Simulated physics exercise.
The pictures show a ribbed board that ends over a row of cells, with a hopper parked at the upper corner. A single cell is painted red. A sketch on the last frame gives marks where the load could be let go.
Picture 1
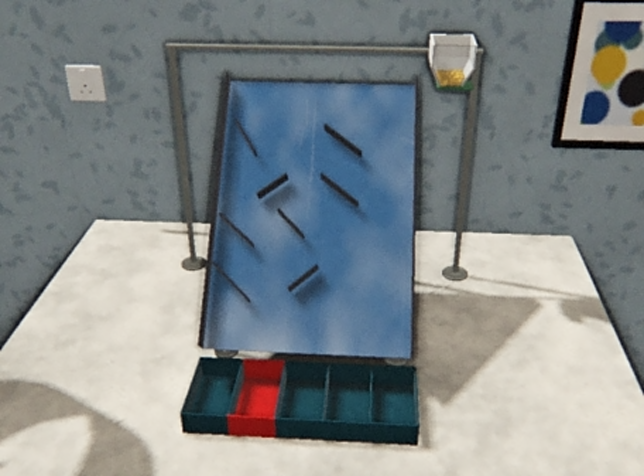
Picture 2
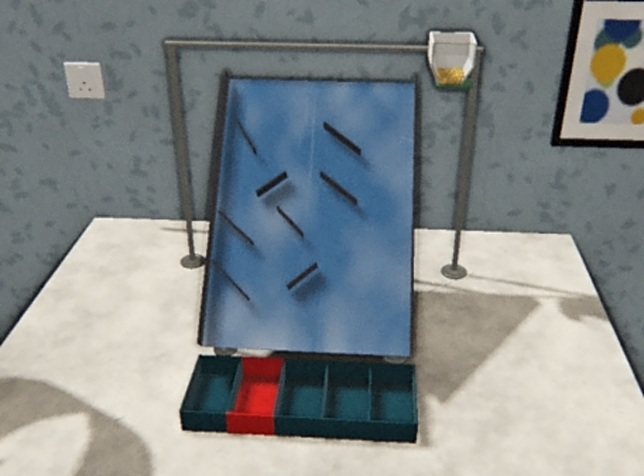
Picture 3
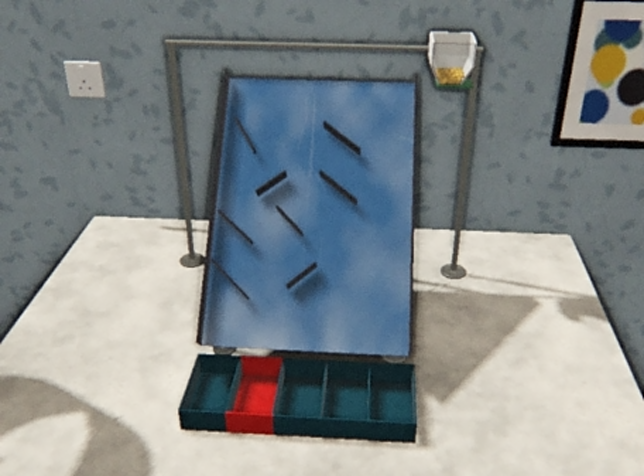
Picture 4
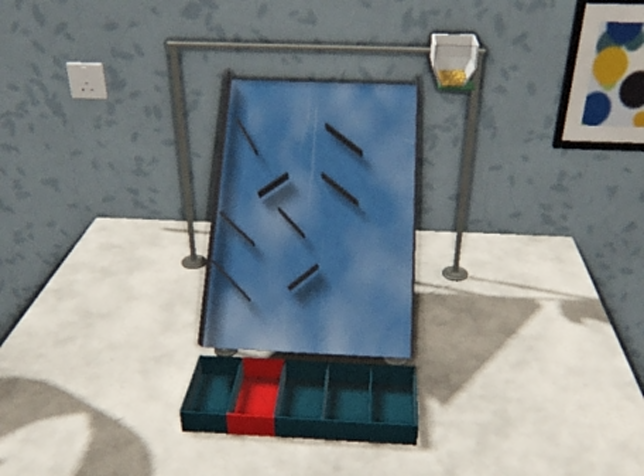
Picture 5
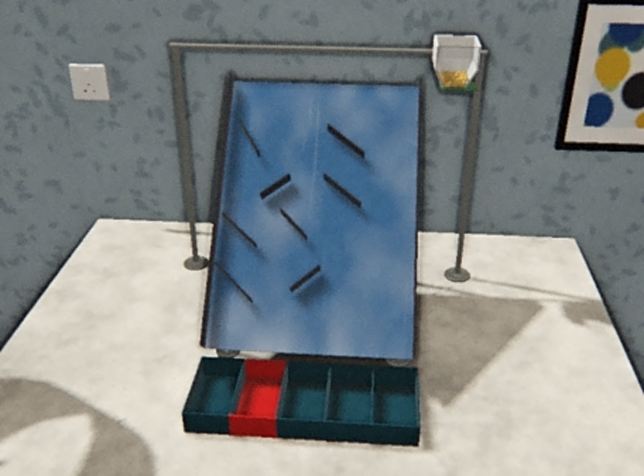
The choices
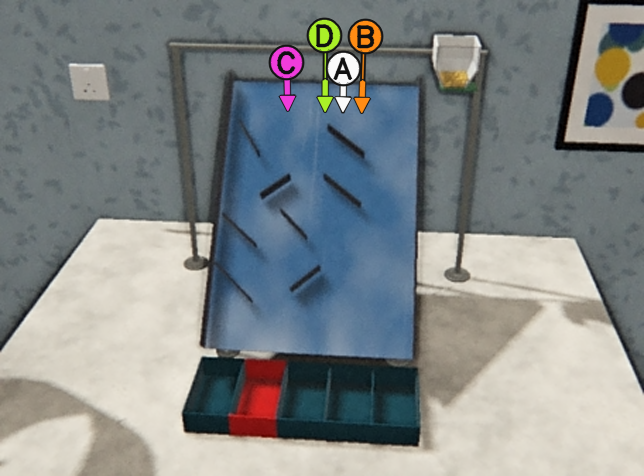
On a pale tabletop, a hopper sits above a ribbed blue board, and nothing moves.
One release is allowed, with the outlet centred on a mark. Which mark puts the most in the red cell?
Take C.
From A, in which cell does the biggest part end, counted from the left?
The fifth.
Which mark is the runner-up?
That is mark D.
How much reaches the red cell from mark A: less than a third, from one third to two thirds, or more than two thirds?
Less than a third.
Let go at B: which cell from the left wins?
The fifth.
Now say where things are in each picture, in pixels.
In the first picture, hopper at (450, 77), puffed corn balls, door shut.
In the second picture, ribs (236, 118) to (254, 149), (324, 122) to (360, 149), (256, 192) to (286, 171).
In the third picture, ribs (320, 171) to (356, 200), (218, 210) to (251, 240), (277, 206) to (302, 232).
In the fourth picture, ribs (213, 260) to (248, 298), (288, 287) to (318, 264).
In the fifth picture, red cell at (253, 425), number 2 of 5 from the left.
On the marked copy, mark A meets the board at (342, 106); mark B meets the board at (361, 107); mark C meets the board at (287, 105); mark D meets the board at (325, 106).
Choosing A, none in the red cell, nearly all in other cells, a stray few outside the box.
Choosing B, none in the red cell, nearly all in other cells, a small part outside the box.
Choosing C, about half in the red cell, about a third in other cells, a small part outside the box.
Choosing D, a small part in the red cell, most in other cells, a small part outside the box.
